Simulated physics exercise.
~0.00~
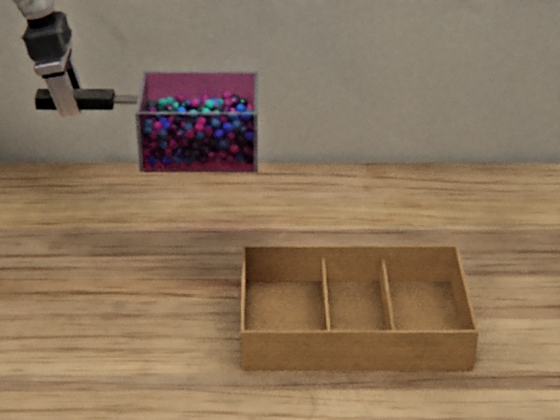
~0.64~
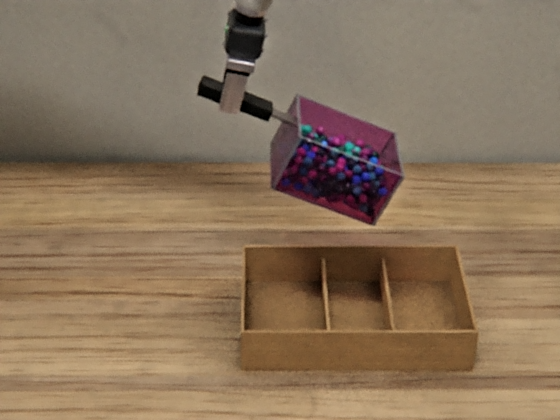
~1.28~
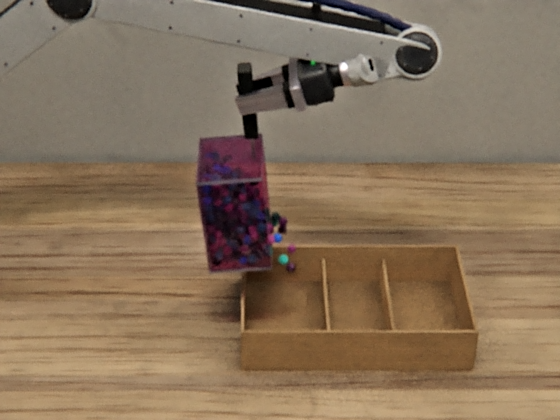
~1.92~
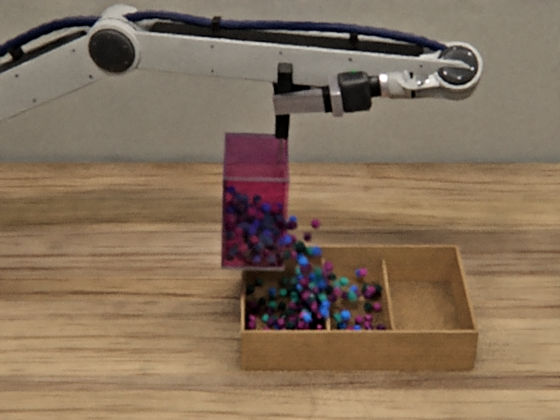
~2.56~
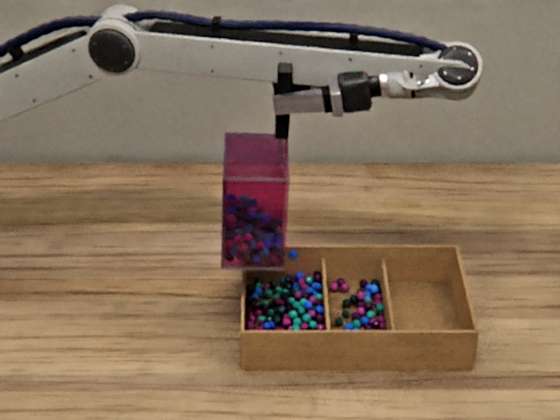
On a wooden table against a grey wall, a robot arm carried a clear pinkish box of colourful little balls over a divided tray and tipped it, spilling many into the left and middle sections while some stayed in the box and the right section stayed empty.
